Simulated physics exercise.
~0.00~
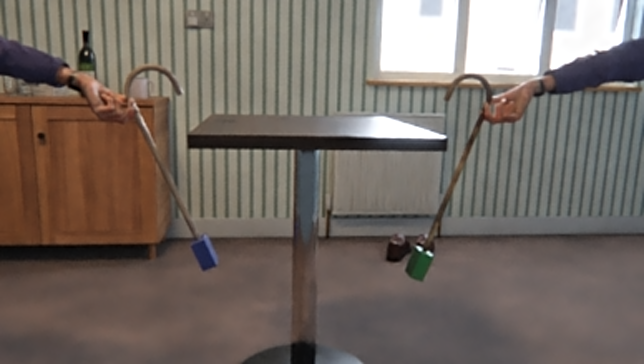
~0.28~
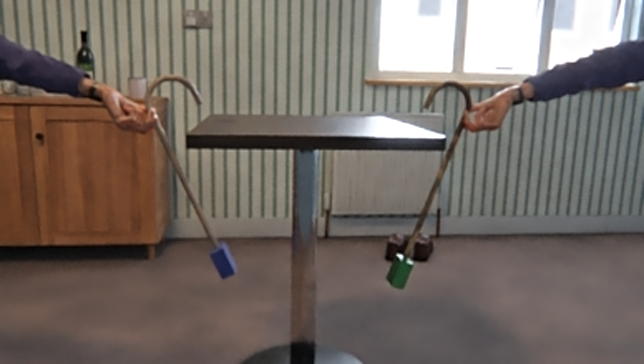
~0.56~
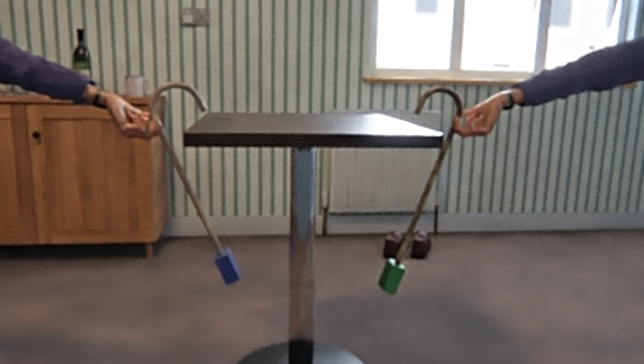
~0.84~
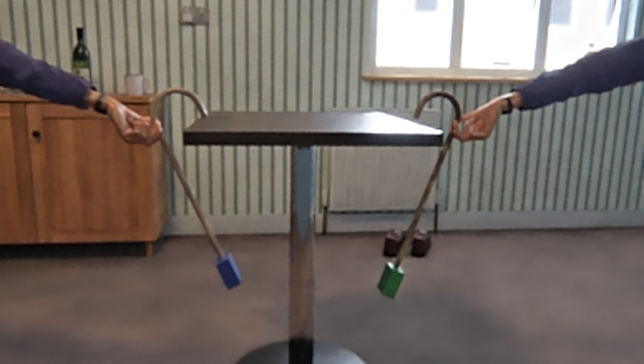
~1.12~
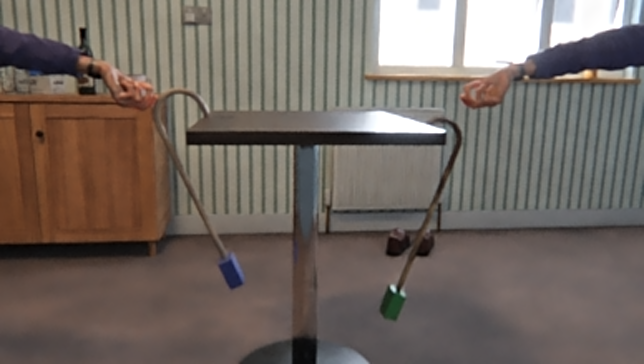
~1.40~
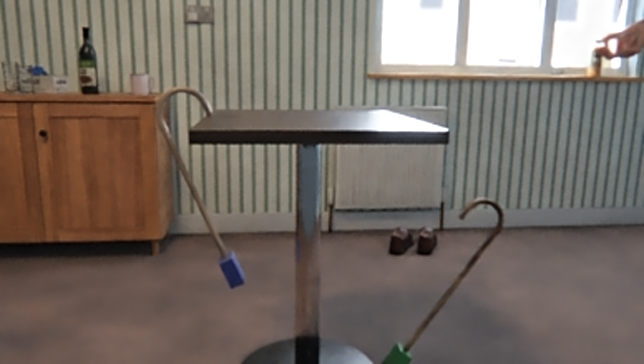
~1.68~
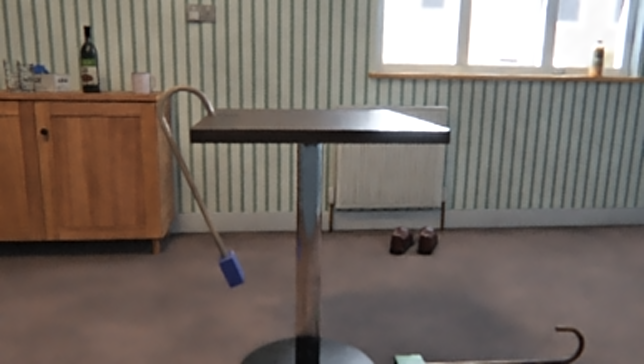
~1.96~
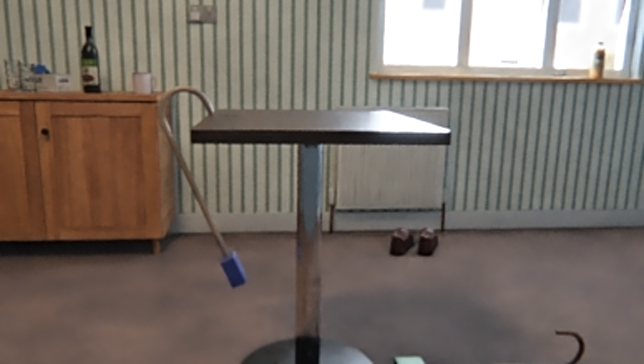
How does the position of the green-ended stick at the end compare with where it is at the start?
At the start it hangs from a hand in the air to the right of the table, and at the end it lies on the floor near the right side of the table's base.
In a room with striped walls, a slightly swaying camera faces a small dark table on a metal post, with a wooden cabinet to the left and a bright window behind. Two hands reach in from the sides, each holding a hooked stick, one with a blue block-like end on the left and one with a green end on the right. The hands move the hooks inward and lower them onto opposite edges of the tabletop, then let go and draw back. The green-ended stick slips off the right edge, drops and topples onto the floor, while the blue-ended one stays hanging.
